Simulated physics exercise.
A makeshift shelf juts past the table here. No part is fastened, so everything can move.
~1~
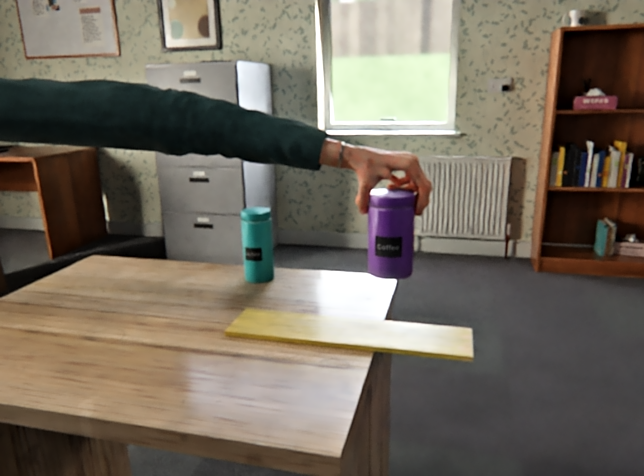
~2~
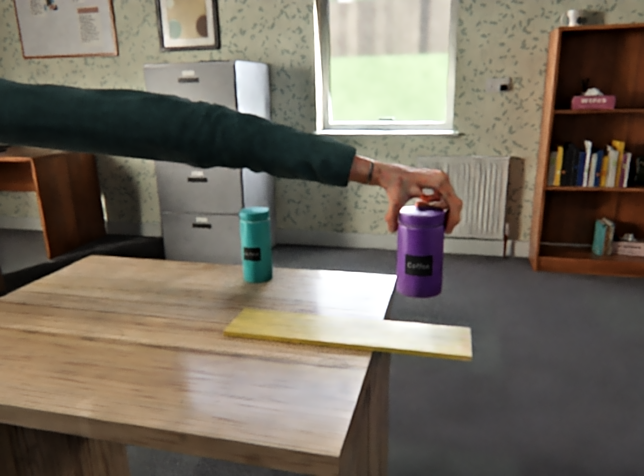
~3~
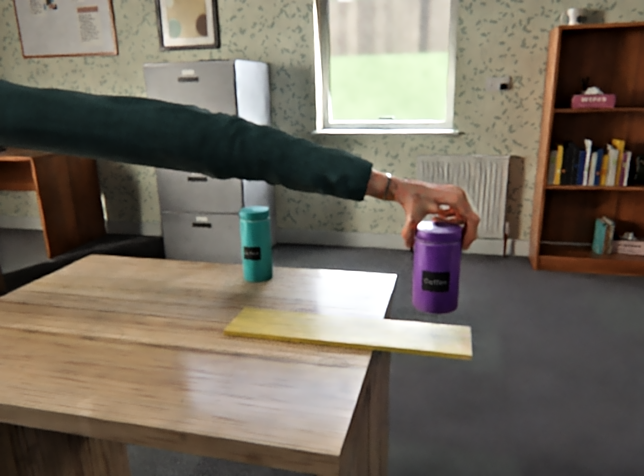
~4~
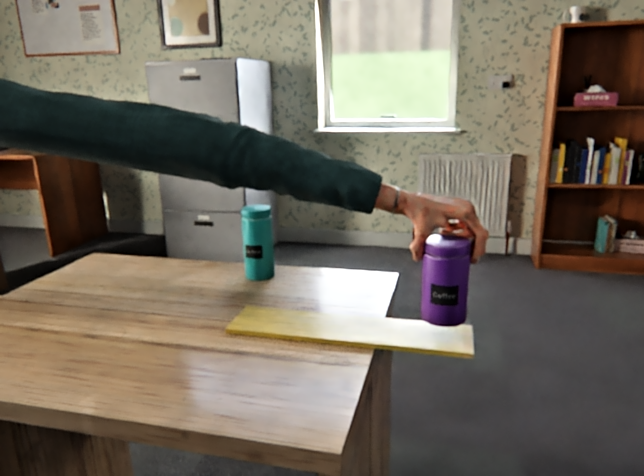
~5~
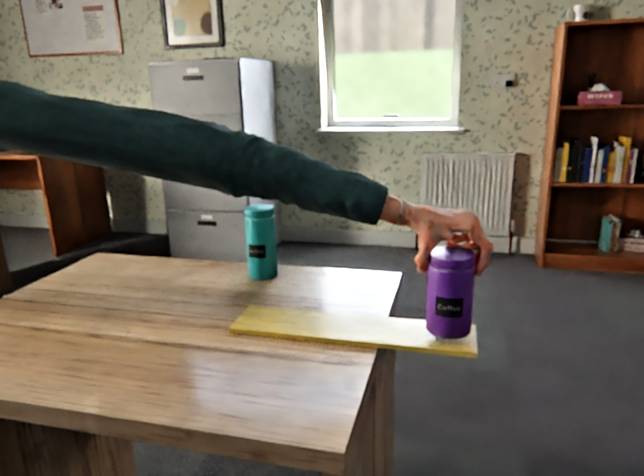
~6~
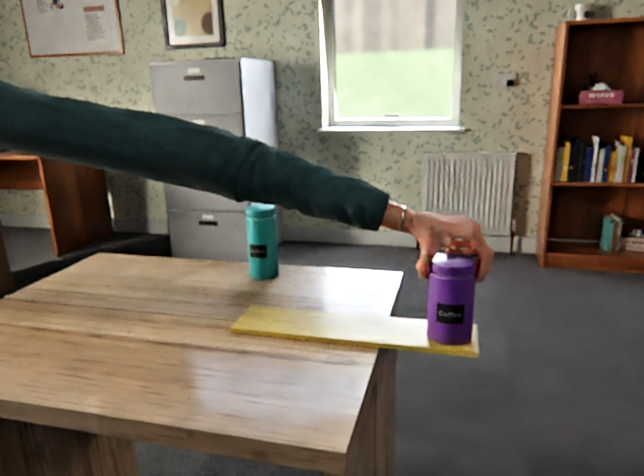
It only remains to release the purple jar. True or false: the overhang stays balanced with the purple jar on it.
False, the board drops.
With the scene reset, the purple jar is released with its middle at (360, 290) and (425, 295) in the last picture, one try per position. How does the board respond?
The first time it does not fall, and the second time it drops.
Then, 0.40 s past the last view, purple jar now down on the floor or falling; yellow board rocked 59° from its first pose.
Then, 0.60 s past the last view, yellow board now down on the floor or falling.
Then, 0.70 s past the last view, things are still on the move.
Then, 0.90 s past the last view, as before.
Finally, down on the floor or falling, yellow board and purple jar; turquoise jar still in place. The board tips off the edge.
